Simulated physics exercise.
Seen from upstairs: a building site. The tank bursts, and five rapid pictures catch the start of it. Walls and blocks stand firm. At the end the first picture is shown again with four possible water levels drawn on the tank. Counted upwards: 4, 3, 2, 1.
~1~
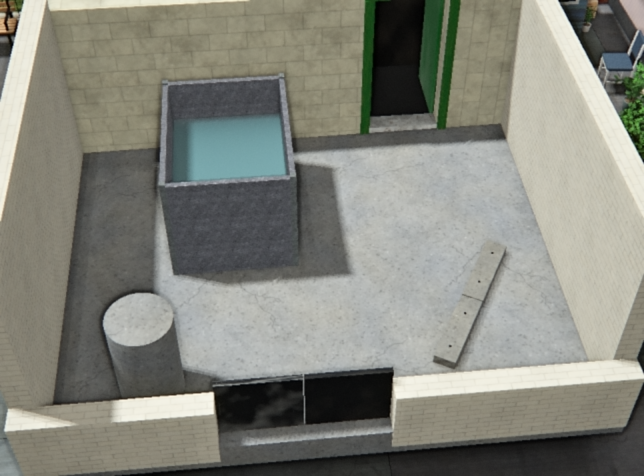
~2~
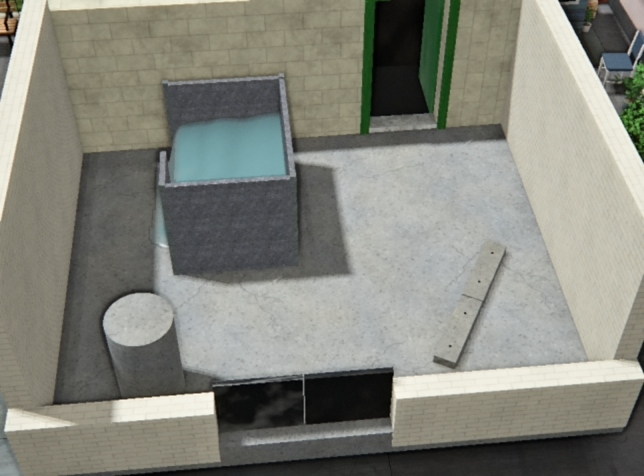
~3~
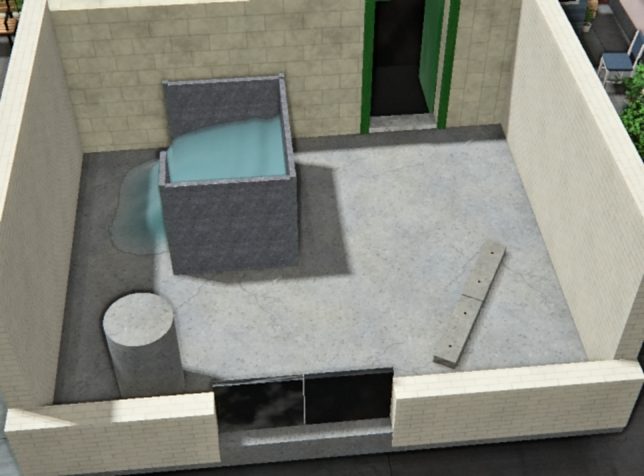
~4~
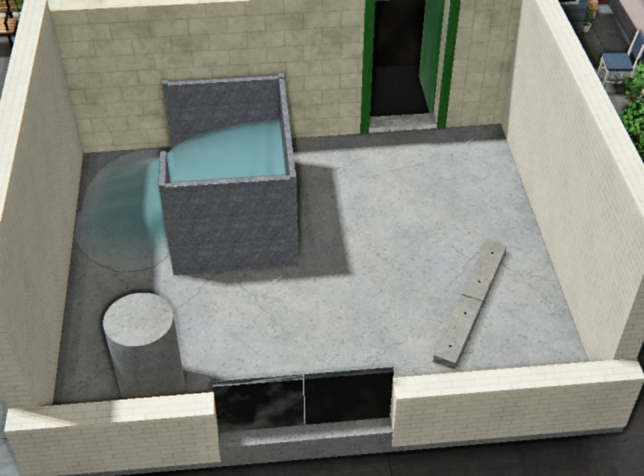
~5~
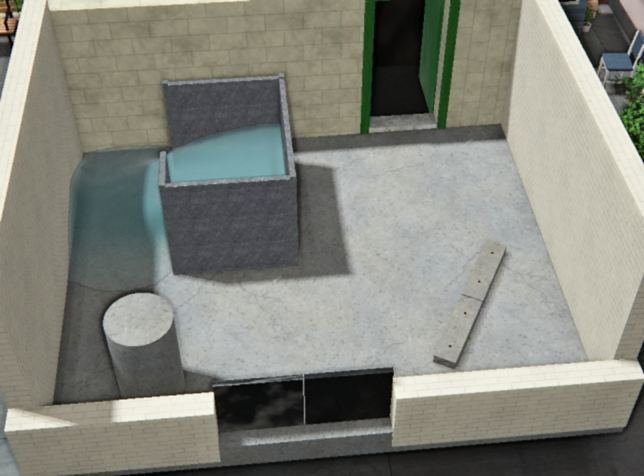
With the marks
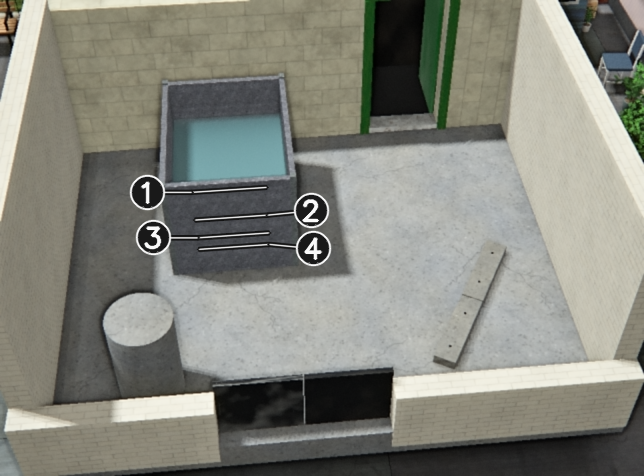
A grey tank lets out blue water on its left, which spreads across the floor.
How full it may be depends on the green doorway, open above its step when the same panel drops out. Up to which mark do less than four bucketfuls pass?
2 will do.
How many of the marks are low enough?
Three.
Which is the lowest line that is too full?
Here it is line 1.
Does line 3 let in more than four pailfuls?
No, that is safe.
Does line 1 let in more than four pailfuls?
Yes.
On the marked copy, 1 at (229, 189); 2 at (231, 217); 3 at (233, 235); 4 at (234, 246); from the bottom up 4, 3, 2, 1.
Choosing 1, about 8 bucketfuls get in.
Choosing 2, a splash gets over, under a bucket.
Choosing 3, nothing gets over.
Choosing 4, nothing gets over.
